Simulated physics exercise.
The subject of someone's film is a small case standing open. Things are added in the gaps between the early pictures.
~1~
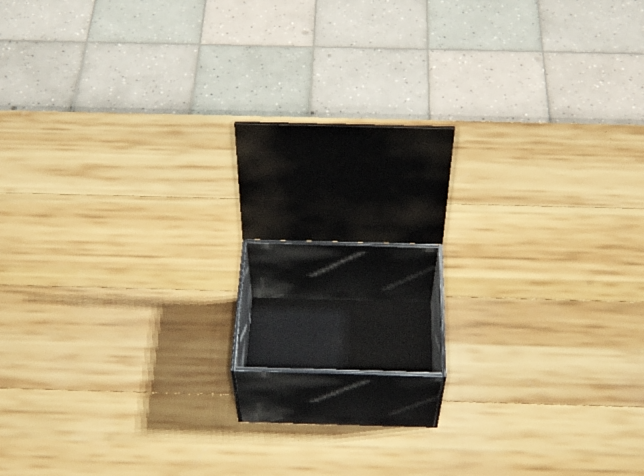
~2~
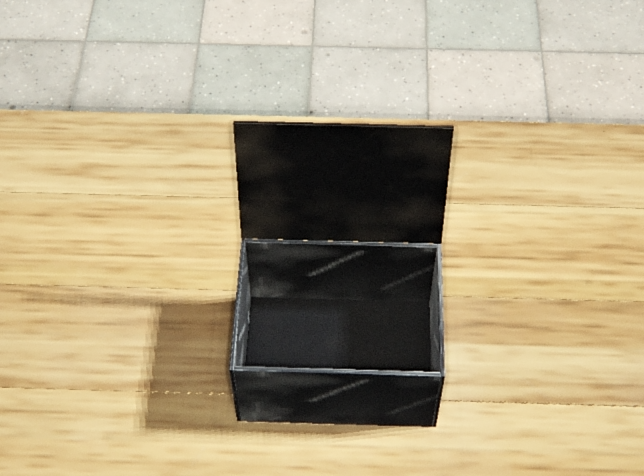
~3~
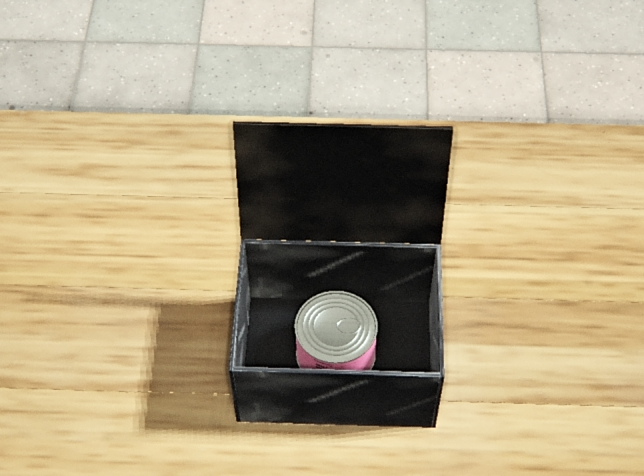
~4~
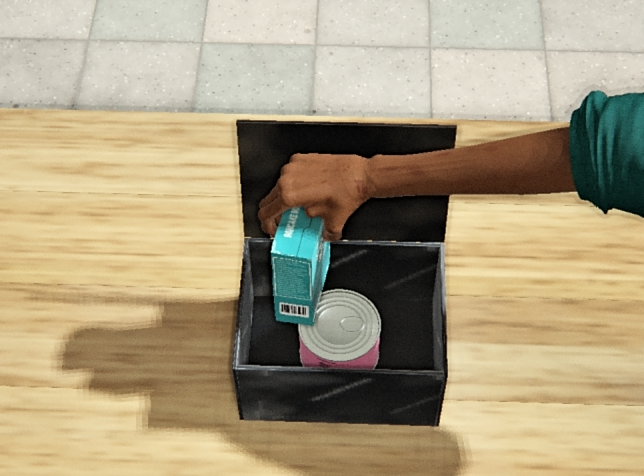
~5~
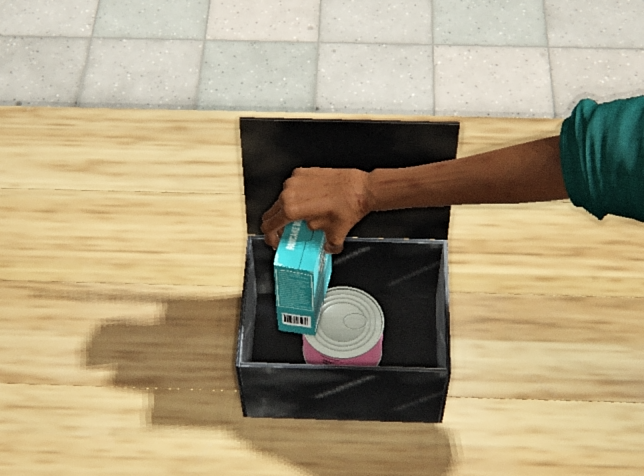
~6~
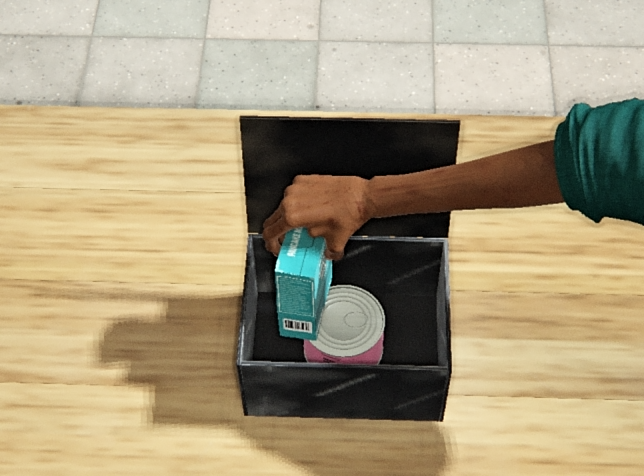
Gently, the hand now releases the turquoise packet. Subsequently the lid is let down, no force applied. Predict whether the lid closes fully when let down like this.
My guess is the lid stays open.
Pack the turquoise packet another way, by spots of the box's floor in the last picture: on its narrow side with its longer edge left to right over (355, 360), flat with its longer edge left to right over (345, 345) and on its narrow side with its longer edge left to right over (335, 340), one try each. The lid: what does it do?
Case one lid open, case two lid shut, case three lid open.
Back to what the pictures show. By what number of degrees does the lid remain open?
Measured angle - around 35°.
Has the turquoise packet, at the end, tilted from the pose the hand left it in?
At the finish it goes crooked.
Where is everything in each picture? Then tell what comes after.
In the first frame, the last thing is not in view yet.
In the second frame, the last thing is not in view yet.
In the third frame, the last thing is not in view yet; pink tub (336, 340).
The fourth frame shows still above its spot; turquoise packet (302, 257); pink tub (339, 338).
The fifth frame shows still above its spot; turquoise packet (304, 269); pink tub (343, 336).
The sixth frame shows put in, still held; turquoise packet (305, 275); pink tub (343, 334).
Then, 1.00 s after the last picture, lid starting down; turquoise packet tipped 36° from how it was near (271, 272).
Then, 1.70 s after the last picture, lid 71° above the rim; turquoise packet tipped 35° from how it was near (268, 282).
Then, 2.10 s after the last picture, lid 54° above the rim; turquoise packet tipped 41° from how it was near (266, 293).
Then, 3.40 s after the last picture, lid 38° above the rim; turquoise packet tipped 59° from how it was near (268, 304).
At rest, lid 33° above the rim; tipped over in the box, turquoise packet; pink tub in place. Seen from the same camera at the end, turquoise packet near (277, 306).
